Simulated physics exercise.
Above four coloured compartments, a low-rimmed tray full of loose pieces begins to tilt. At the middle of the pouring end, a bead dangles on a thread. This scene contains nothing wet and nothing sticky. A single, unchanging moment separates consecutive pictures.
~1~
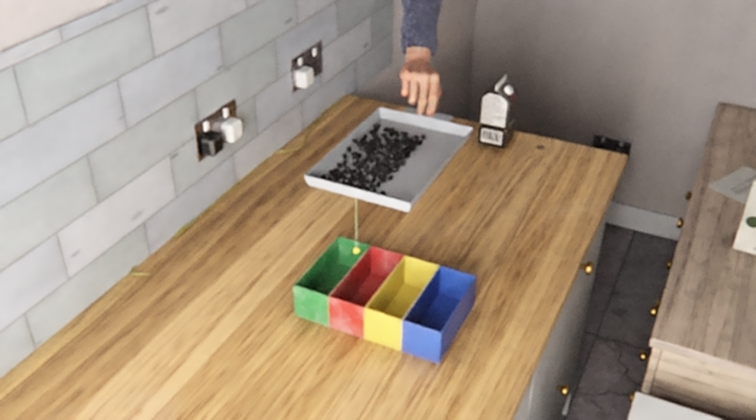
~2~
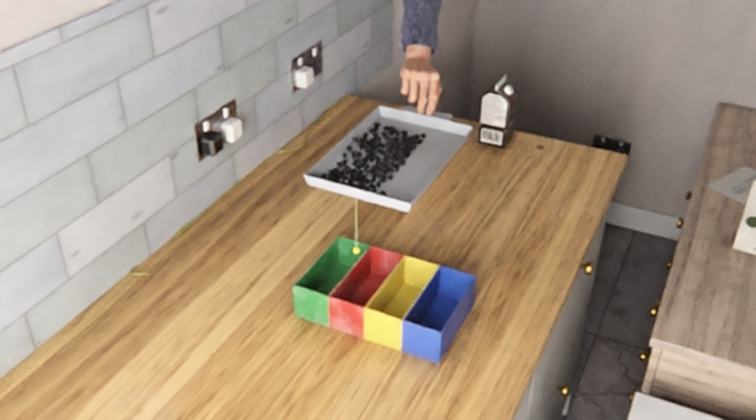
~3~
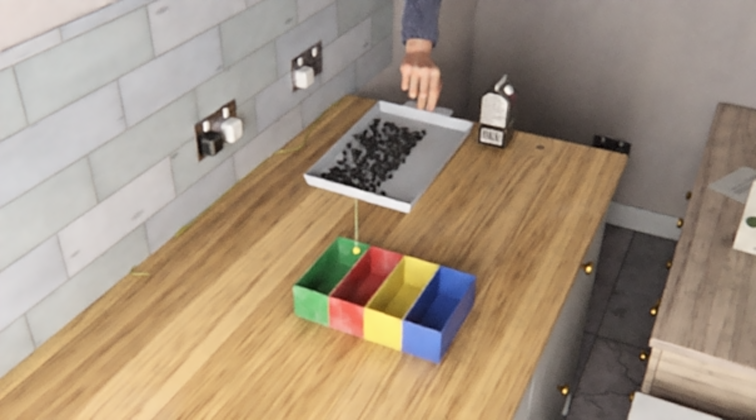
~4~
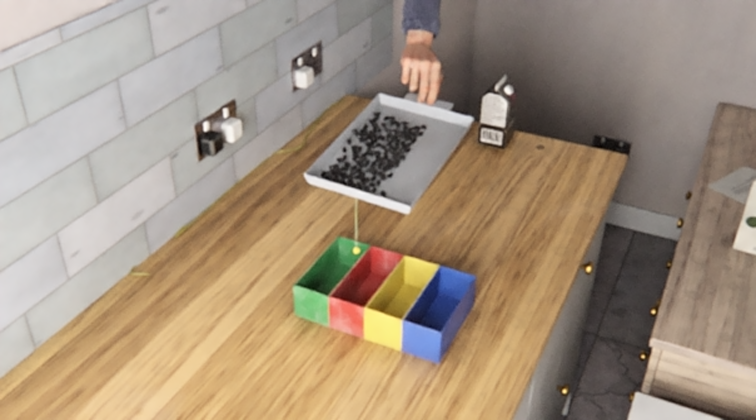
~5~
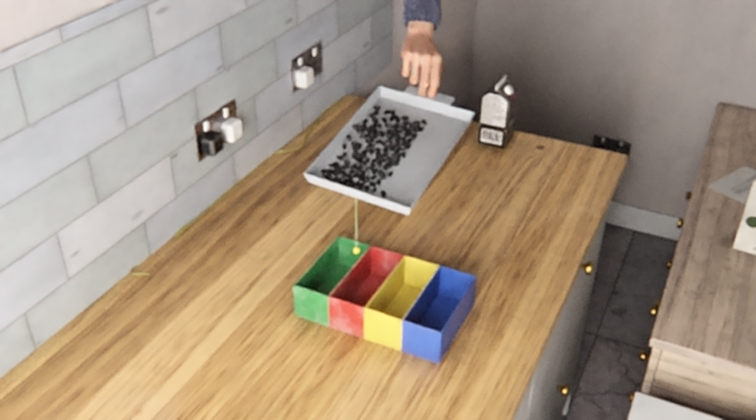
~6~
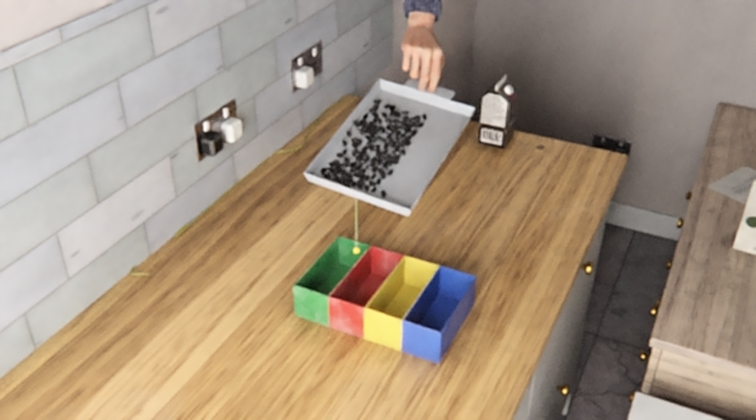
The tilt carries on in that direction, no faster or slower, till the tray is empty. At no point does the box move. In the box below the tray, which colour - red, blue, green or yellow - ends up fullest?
The fullest is yellow.
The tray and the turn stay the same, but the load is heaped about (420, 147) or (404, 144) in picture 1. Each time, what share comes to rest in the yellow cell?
Try 1: 70 %; try 2: 80 %.
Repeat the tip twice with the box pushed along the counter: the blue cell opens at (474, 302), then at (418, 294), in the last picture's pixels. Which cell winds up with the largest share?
So the first one goes to the red one and the second to the yellow one.
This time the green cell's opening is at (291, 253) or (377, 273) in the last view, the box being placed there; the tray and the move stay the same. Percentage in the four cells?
In turn 90 and 100 in a hundred.
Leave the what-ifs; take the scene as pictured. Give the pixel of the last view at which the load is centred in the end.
Resting centre, last picture - approx. (399, 308).
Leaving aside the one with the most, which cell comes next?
Rank 2: The cell in red.
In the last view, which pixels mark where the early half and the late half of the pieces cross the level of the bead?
Around (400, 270) at first; around (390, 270) after that.
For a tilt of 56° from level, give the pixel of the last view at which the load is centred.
Load centre: Approx. (386, 184).
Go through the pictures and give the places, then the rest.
In the first frame, corners of the pouring end (308, 175) and (409, 201), level; middle of the load (377, 159), black beans; bead on its thread (357, 251); green cell (312, 303); red cell (347, 314); yellow cell (383, 326); blue cell (421, 339).
In the second frame, corners of the pouring end (308, 174) and (409, 201), level; middle of the load (377, 158).
In the third frame, corners of the pouring end (308, 174) and (409, 202), tipped barely, lowest at the right corner; middle of the load (377, 156).
In the fourth frame, corners of the pouring end (308, 173) and (409, 204), tipped a little, lowest at the right corner; middle of the load (377, 153).
In the fifth frame, corners of the pouring end (308, 172) and (409, 206), tipped a little, lowest at the right corner; middle of the load (377, 150).
In the sixth frame, corners of the pouring end (308, 172) and (409, 207), tipped a little, lowest at the right corner; middle of the load (377, 147); green cell (312, 303); red cell (347, 314); yellow cell (383, 326); blue cell (421, 339).
Just after the last frame, tray tipped steeply; almost all on the tray; just a few falling or outside the box.
A moment on, tray tipped right over; the larger part on the tray; about a tenth in the yellow cell; just a few in the blue cell; just a few in the red cell; just a few falling or outside the box.
Further on, tray tipped past a quarter turn; roughly two thirds in the yellow cell; roughly a quarter in the red cell; just a few in the green cell; just a few in the blue cell.
When it is over, tray tipped past a quarter turn; roughly two thirds in the yellow cell; roughly a quarter in the red cell; just a few in the green cell; just a few in the blue cell.
